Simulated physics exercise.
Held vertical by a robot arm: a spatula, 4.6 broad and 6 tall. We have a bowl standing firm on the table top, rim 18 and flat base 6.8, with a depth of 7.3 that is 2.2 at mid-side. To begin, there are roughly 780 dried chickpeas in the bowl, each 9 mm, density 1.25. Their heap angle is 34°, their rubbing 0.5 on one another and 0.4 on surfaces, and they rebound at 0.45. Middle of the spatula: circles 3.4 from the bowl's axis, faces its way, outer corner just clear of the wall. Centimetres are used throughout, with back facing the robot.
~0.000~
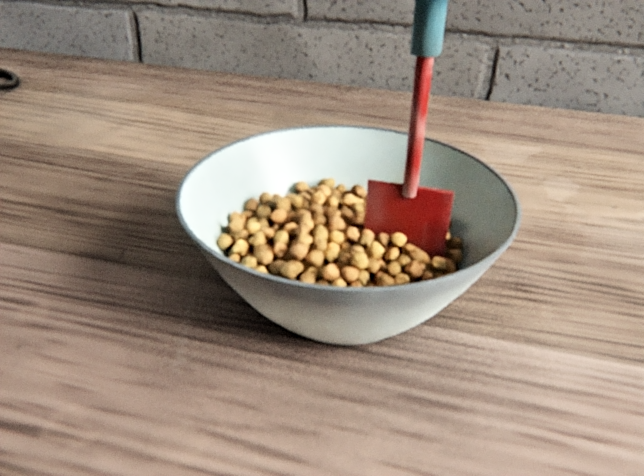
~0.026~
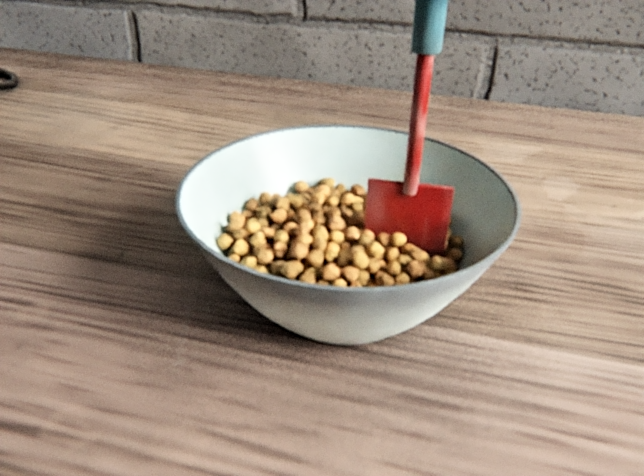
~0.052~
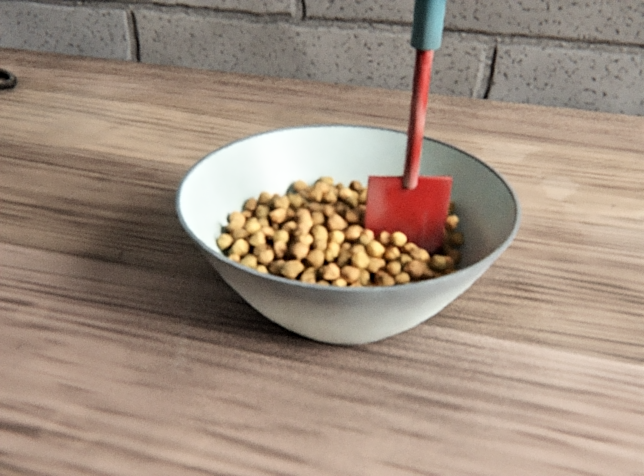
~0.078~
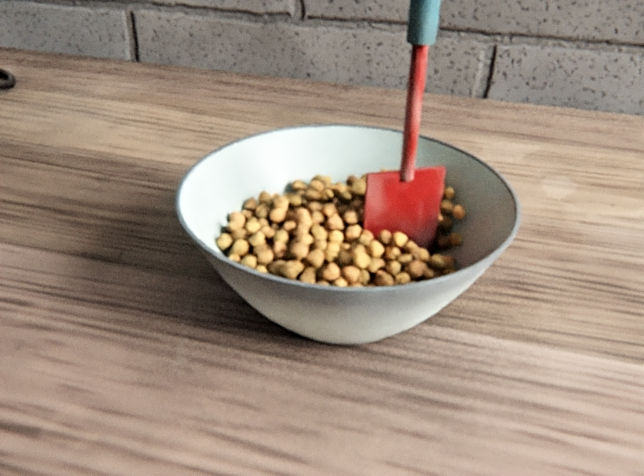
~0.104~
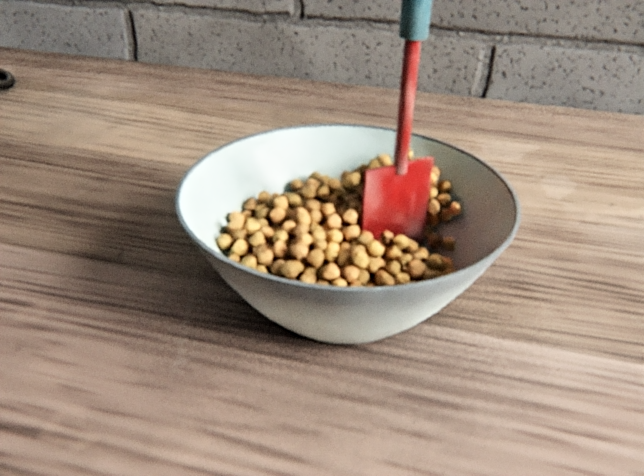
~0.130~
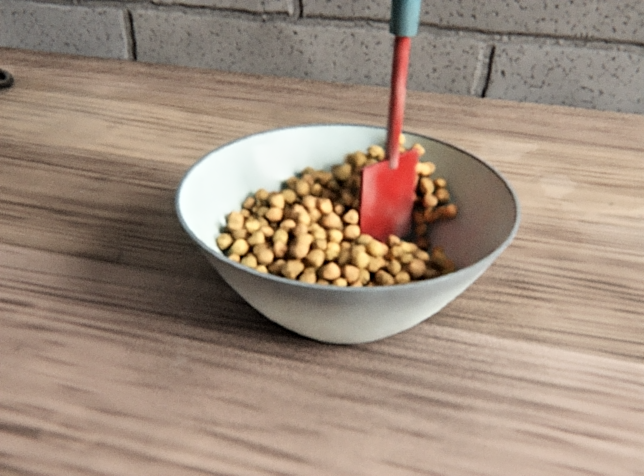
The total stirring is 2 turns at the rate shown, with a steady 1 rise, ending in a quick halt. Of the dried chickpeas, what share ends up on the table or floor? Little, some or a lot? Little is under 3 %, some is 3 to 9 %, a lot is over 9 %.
Some.
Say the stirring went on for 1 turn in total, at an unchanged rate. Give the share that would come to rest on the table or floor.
Then about 5 per cent.
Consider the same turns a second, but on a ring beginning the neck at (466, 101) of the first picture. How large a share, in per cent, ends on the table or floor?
About 0 %.
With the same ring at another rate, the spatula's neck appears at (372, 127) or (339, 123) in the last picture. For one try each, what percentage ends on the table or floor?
First try: About 15 %; second try: About 35 %.
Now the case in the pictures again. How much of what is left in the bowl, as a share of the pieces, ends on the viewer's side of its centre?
45 %.
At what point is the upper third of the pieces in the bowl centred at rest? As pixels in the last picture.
Roughly pixel (396, 224).
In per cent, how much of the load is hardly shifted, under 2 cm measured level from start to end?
I'd guess close to 15 percent of the load.
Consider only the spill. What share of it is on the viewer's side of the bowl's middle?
That share is about 70 per cent.
After 0.65 s, 317° round, highest piece 9 above the table; 757 in the bowl, 17 on the table or floor, 5 in flight or on the tool.
After 1.17 s, 219° round, highest piece 8 above the table; 743 in the bowl, 33 on the table or floor, 3 in flight or on the tool.
After 1.63 s, 0° round, highest piece 7 above the table; 742 in the bowl, 37 on the table or floor.
After 2.33 s, 0° round, highest piece 7 above the table; 742 in the bowl, 37 on the table or floor.
At rest, 742 in the bowl, 37 on the table or floor. That is 5 % on the table or floor.
